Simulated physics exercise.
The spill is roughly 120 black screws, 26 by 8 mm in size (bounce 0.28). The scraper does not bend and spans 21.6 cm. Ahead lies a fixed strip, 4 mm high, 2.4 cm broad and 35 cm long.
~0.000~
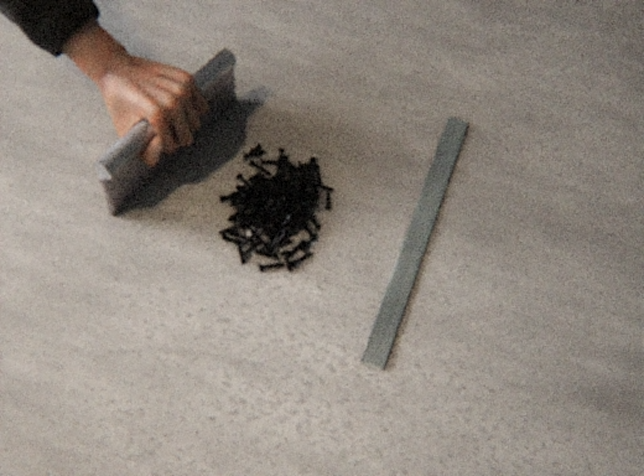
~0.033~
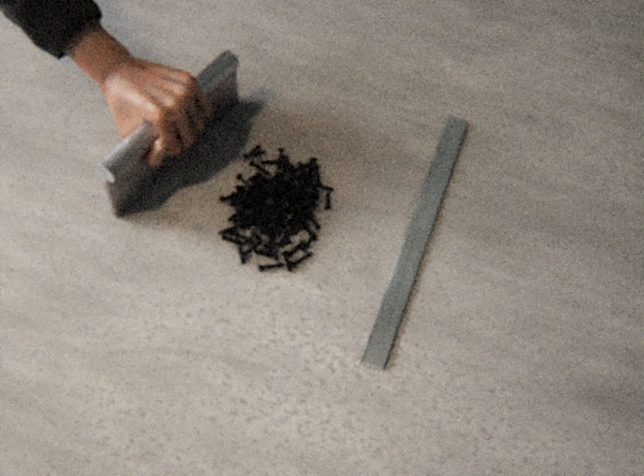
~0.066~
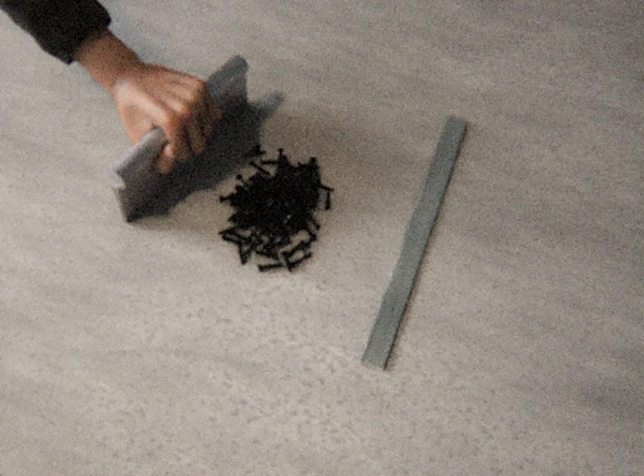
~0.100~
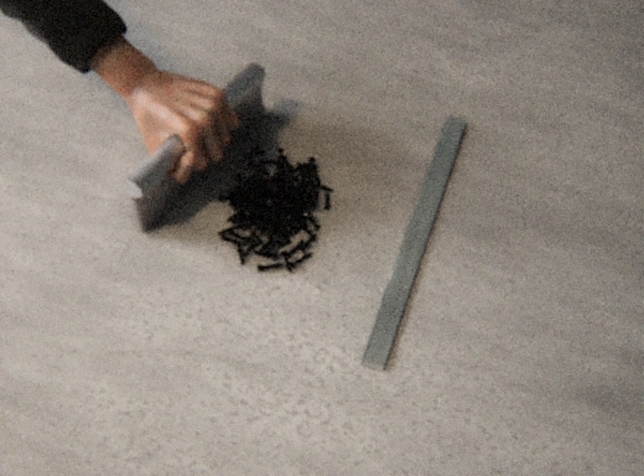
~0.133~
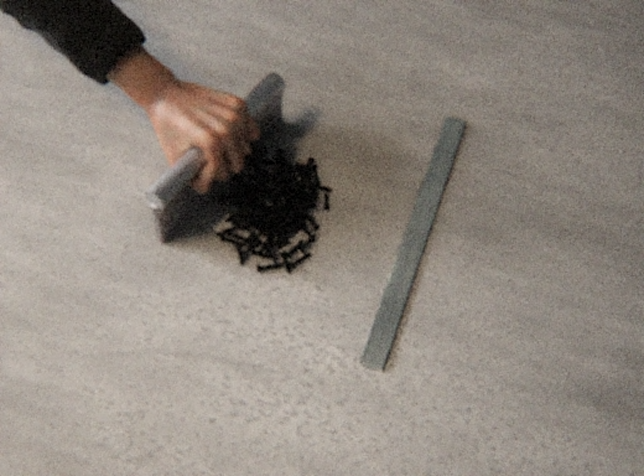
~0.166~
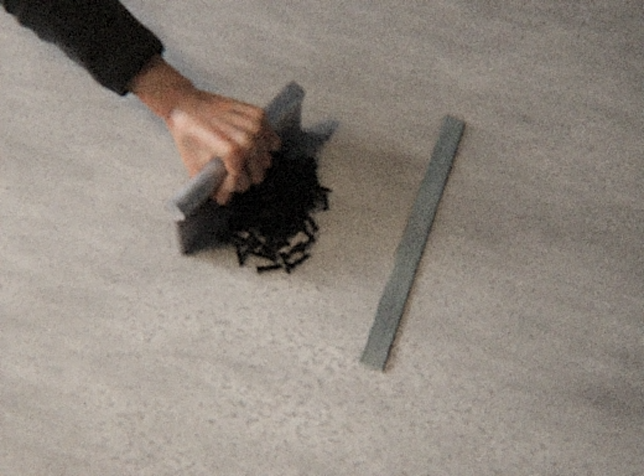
A hand in a dark sleeve gripped a gray scraper and pushed it rightward and slightly down across the pale floor into a pile of black screws, while a thin gray-green strip lay still beyond them.
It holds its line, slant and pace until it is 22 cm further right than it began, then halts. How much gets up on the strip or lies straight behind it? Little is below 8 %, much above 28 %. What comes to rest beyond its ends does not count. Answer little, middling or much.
On or straight behind the strip: Middling.
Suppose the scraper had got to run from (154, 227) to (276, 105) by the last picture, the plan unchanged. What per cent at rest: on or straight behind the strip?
Over 10.
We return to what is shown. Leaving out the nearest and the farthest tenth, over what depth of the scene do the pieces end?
Some 14 cm.
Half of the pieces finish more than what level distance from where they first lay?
About 14 cm.
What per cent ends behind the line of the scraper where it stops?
About 0 per cent.
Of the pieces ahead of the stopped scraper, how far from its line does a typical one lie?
About 5 cm.
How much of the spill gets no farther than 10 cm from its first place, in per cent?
About 5 per cent.
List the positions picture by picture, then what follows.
The first frame shows scraper from (106, 184) to (230, 70); moved 0.0 cm; pieces shifted so far, 0; middle of the spill at (273, 203); strip at (419, 231).
The second frame shows scraper from (109, 186) to (233, 71); moved 0.5 cm; pieces shifted so far, 0; middle of the spill at (272, 203).
The third frame shows scraper from (119, 191) to (242, 76); moved 1.8 cm; pieces shifted so far, 0; middle of the spill at (272, 203).
The fourth frame shows scraper from (136, 201) to (259, 84); moved 4.2 cm; pieces shifted so far, 0; middle of the spill at (272, 203).
The fifth frame shows scraper from (157, 212) to (278, 93); moved 6.9 cm; pieces shifted so far, 1; middle of the spill at (271, 203).
The sixth frame shows scraper from (178, 224) to (297, 103); moved 9.6 cm; pieces shifted so far, 41; middle of the spill at (270, 205); strip at (416, 232). Its speed is about 0.83 m/s, heading 9 degrees towards the viewer.
Then, at 0.31 s, scraper 21 cm from its start, spill 14 cm wide; elsewhere 100 %.
Then, at 0.45 s, scraper 22 cm from its start, spill 17 cm wide; on or straight behind the strip 10 %, elsewhere 90 %.
After 0.57 s, scraper 22 cm from its start, spill 18 cm wide; on or straight behind the strip 15 %, elsewhere 85 %.
At rest (1.4 s), on or straight behind the strip 15 %, elsewhere 85 %.
